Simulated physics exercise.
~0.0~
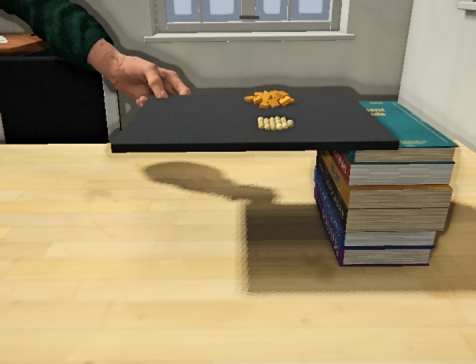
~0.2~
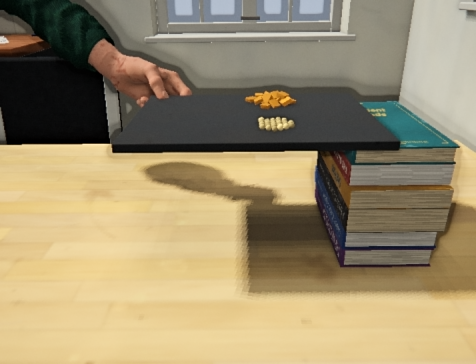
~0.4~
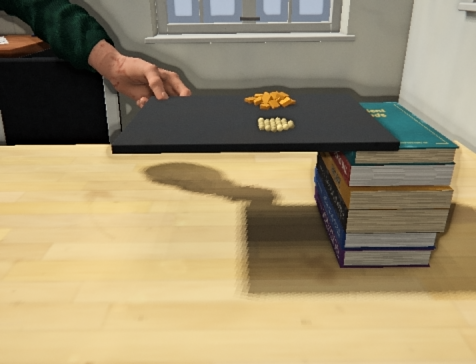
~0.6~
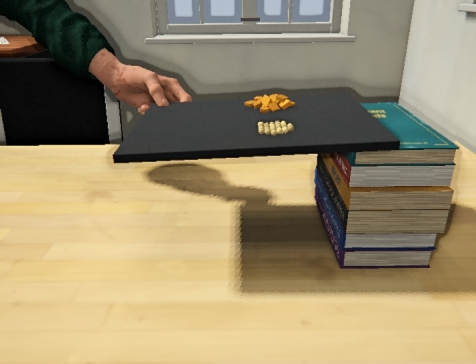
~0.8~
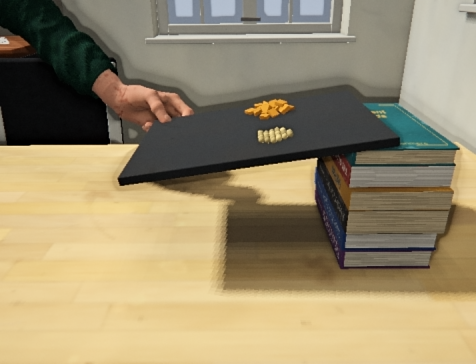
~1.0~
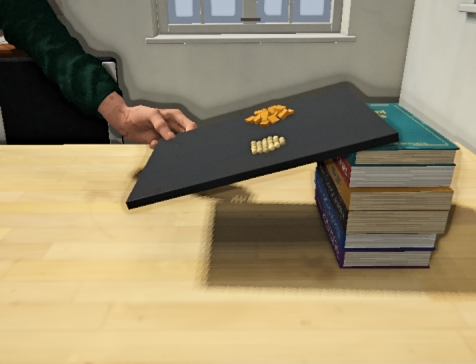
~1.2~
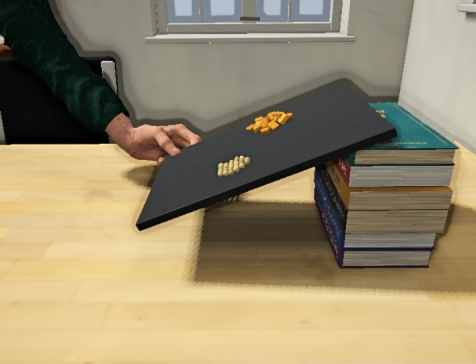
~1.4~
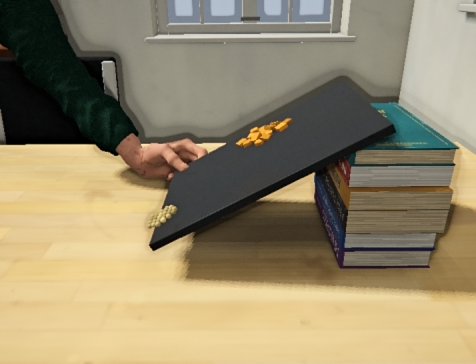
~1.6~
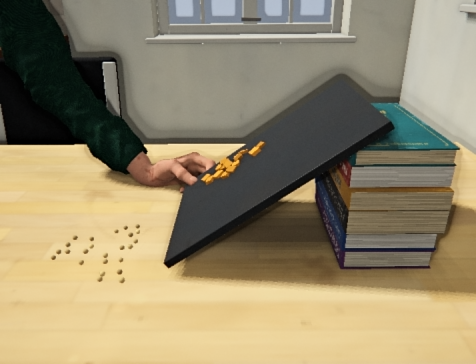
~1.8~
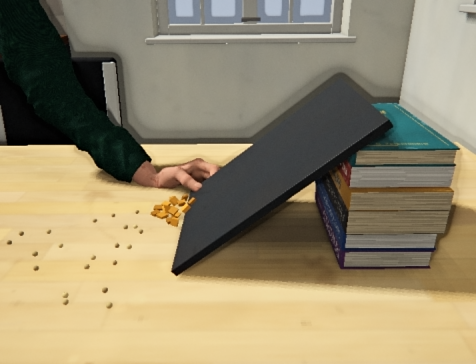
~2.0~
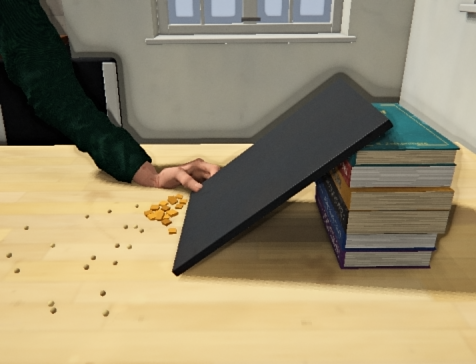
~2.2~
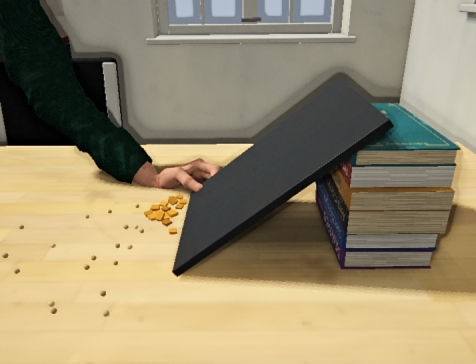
The clip opens with a hand holding up the left end of a dark board whose right end rests on a stack of books, with a small pale heap near the viewer and an orange heap behind it. The hand lowers its end, and the board tilts into a ramp. The pale pieces slide first, reaching the low edge and spilling onto the wooden table, where they scatter to the left. The orange pieces slide down after them. At the end the board leans against the books, the orange pieces lie clustered at its foot, and the pale ones are spread farther out.
